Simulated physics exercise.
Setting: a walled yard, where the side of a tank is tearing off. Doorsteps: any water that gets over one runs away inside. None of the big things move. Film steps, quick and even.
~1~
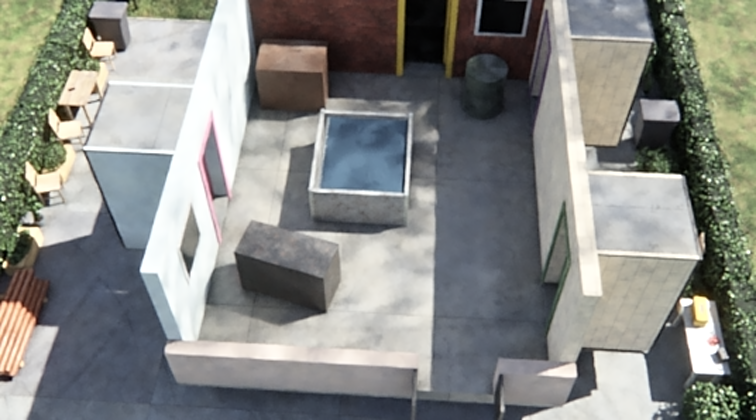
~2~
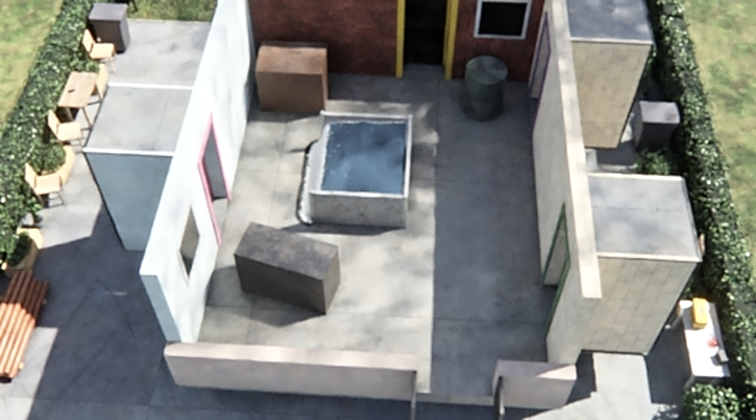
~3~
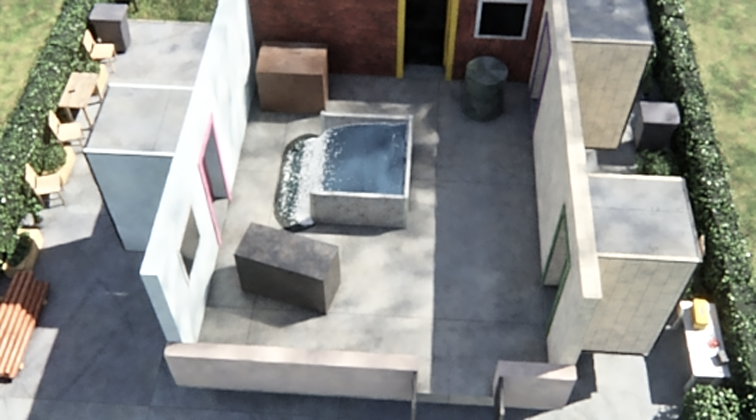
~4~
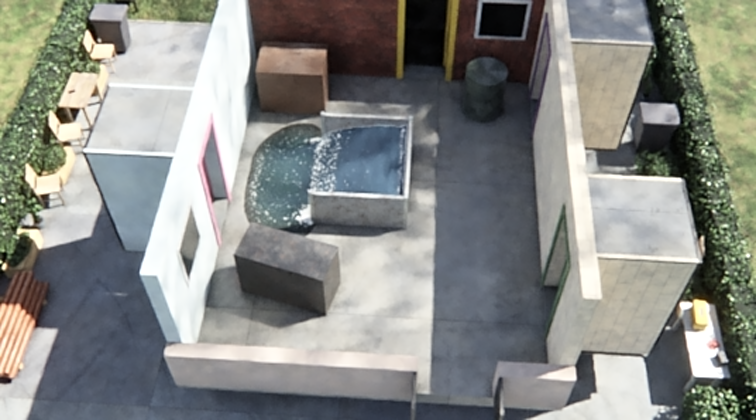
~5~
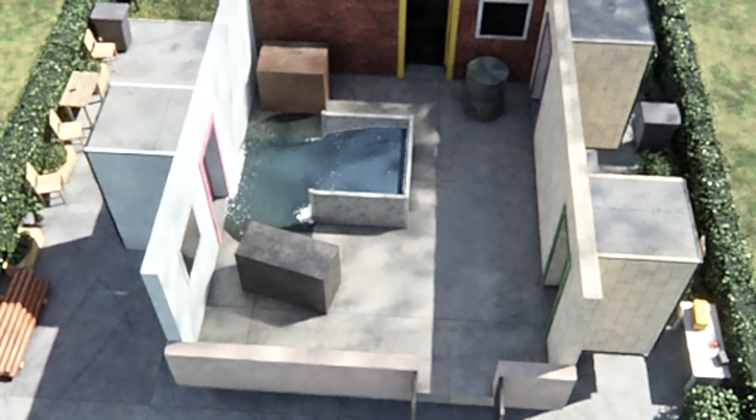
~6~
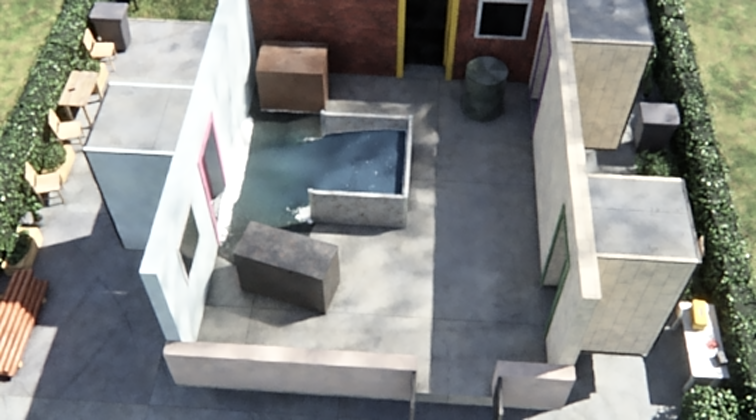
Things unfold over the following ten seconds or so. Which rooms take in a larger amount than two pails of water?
In the end, the green door takes in more; the yellow door takes in no more; the pink door takes in more; the purple door takes in no more.
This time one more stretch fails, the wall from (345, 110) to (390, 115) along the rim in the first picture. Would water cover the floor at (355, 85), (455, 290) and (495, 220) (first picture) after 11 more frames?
So: Wetted, then spared, then spared.
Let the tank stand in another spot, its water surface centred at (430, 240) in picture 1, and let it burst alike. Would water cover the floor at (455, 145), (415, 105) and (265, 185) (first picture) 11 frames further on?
Taking the three spots in turn, I'd say spared, then spared, then drenched.
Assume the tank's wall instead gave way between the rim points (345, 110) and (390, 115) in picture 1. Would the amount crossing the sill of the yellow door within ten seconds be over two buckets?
At the yellow door, the inflow beats the threshold.
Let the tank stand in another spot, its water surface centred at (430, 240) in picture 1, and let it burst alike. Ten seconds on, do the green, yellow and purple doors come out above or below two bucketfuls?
One by one: The green one takes less; the yellow one keeps below it; the purple one keeps below it.
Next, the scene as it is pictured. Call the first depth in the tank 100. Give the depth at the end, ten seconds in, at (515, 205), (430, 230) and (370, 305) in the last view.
Around 6, 10 and 4 percent, in that order.
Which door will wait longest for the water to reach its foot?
Answer - the green door.
A moment on, water covers 20 % of the floor; the green door not reached, the yellow door not reached, the pink door over two buckets in, the purple door not reached.
Next, water covers 30 % of the floor; the green door not reached, the yellow door not reached, the pink door far over two buckets in, the purple door not reached.
Then, water covers 60 % of the floor; the green door not reached, the yellow door wet at the sill, nothing in, the pink door far over two buckets in, the purple door not reached.
Later, water covers 90 % of the floor; the green door under two buckets in, the yellow door wet at the sill, nothing in, the pink door far over two buckets in, the purple door under two buckets in.
In the end, water covers 100 % of the floor; the green door over two buckets in, the yellow door wet at the sill, nothing in, the pink door far over two buckets in, the purple door under two buckets in.
